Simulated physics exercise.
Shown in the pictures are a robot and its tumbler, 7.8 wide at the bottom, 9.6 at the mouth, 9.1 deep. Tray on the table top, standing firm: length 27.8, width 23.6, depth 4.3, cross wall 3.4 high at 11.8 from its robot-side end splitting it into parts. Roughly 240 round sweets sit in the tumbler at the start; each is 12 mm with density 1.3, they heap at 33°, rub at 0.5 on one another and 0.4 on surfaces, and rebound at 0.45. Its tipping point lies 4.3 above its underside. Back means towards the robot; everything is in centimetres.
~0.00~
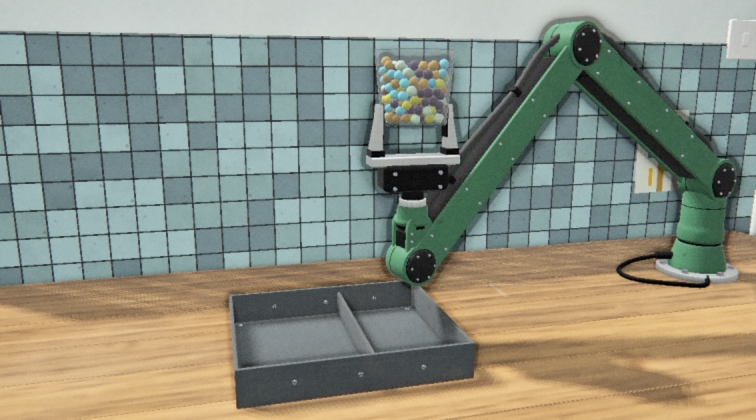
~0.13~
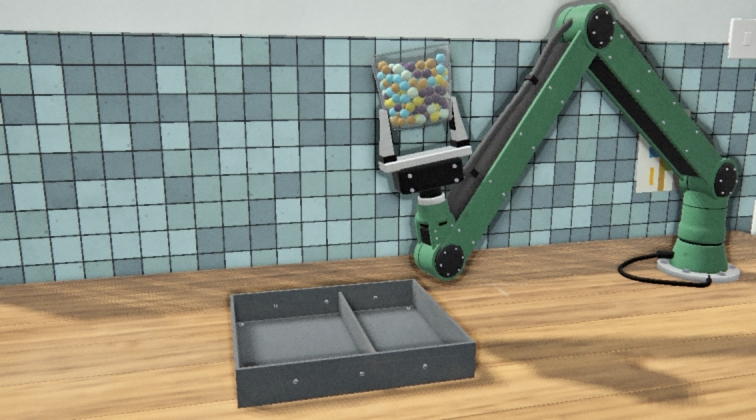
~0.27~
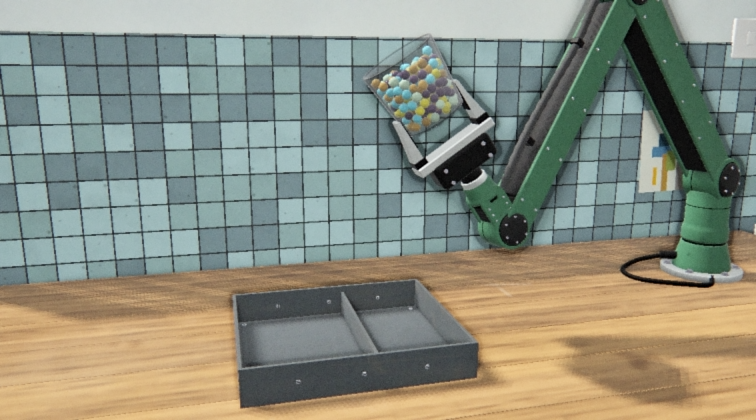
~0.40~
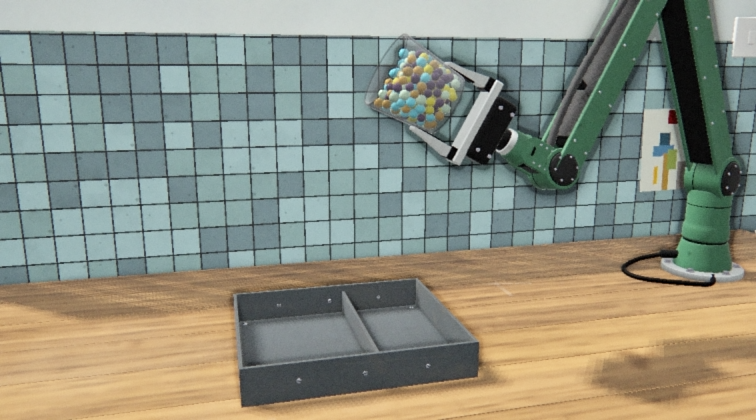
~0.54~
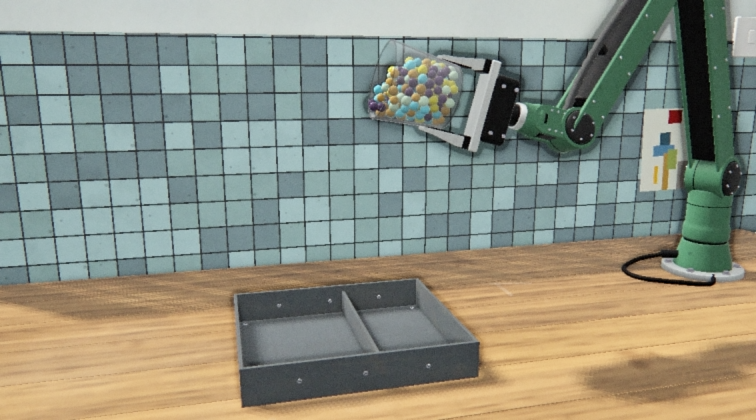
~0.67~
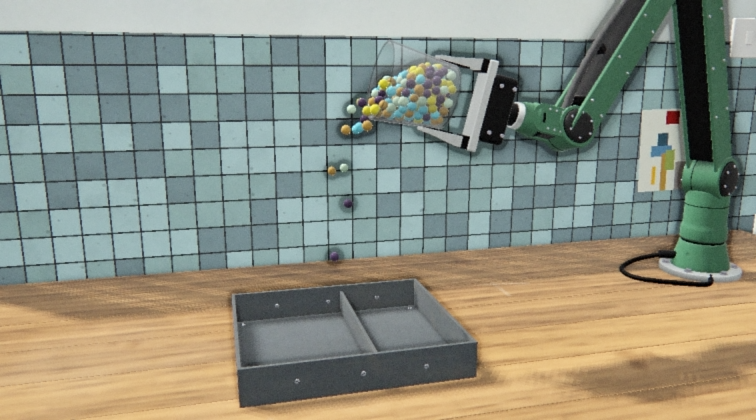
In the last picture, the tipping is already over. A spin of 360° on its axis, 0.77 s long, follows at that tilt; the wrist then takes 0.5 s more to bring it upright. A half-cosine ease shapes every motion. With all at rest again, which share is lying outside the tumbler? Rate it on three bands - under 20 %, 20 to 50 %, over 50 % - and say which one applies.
The middle band, 20 to 50 %.
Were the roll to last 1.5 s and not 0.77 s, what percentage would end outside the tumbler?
With that change you'd see near 45 per cent.
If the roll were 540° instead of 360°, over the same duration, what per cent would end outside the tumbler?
It would be near 30 per cent.
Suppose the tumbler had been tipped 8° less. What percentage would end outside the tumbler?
About 15 %.
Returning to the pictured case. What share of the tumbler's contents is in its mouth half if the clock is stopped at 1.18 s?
About 45 per cent.
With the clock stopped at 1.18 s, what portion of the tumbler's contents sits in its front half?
65 per cent, roughly.
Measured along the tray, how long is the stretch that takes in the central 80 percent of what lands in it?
Some 14 cm.
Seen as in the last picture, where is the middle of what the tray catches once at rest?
It's centred about (294, 353).
After 1.18 s, tipped 76°, highest piece 38 above the table; 195 in the tumbler, 26 in the far-side part, 20 in flight or on a rim.
After 1.69 s, tipped 39°, highest piece 37 above the table; 159 in the tumbler, 72 in the far-side part, 2 on the table or floor, 1 in the robot-side part, 7 in flight or on a rim.
After 2.14 s, upright, highest piece 38 above the table; 159 in the tumbler, 75 in the far-side part, 6 on the table or floor, 1 in the robot-side part.
After 2.84 s, upright, highest piece 38 above the table; 159 in the tumbler, 75 in the far-side part, 6 on the table or floor, 1 in the robot-side part.
In the end, 159 in the tumbler, 75 in the far-side part, 6 on the table or floor, 1 in the robot-side part. That is 34 % outside the tumbler.
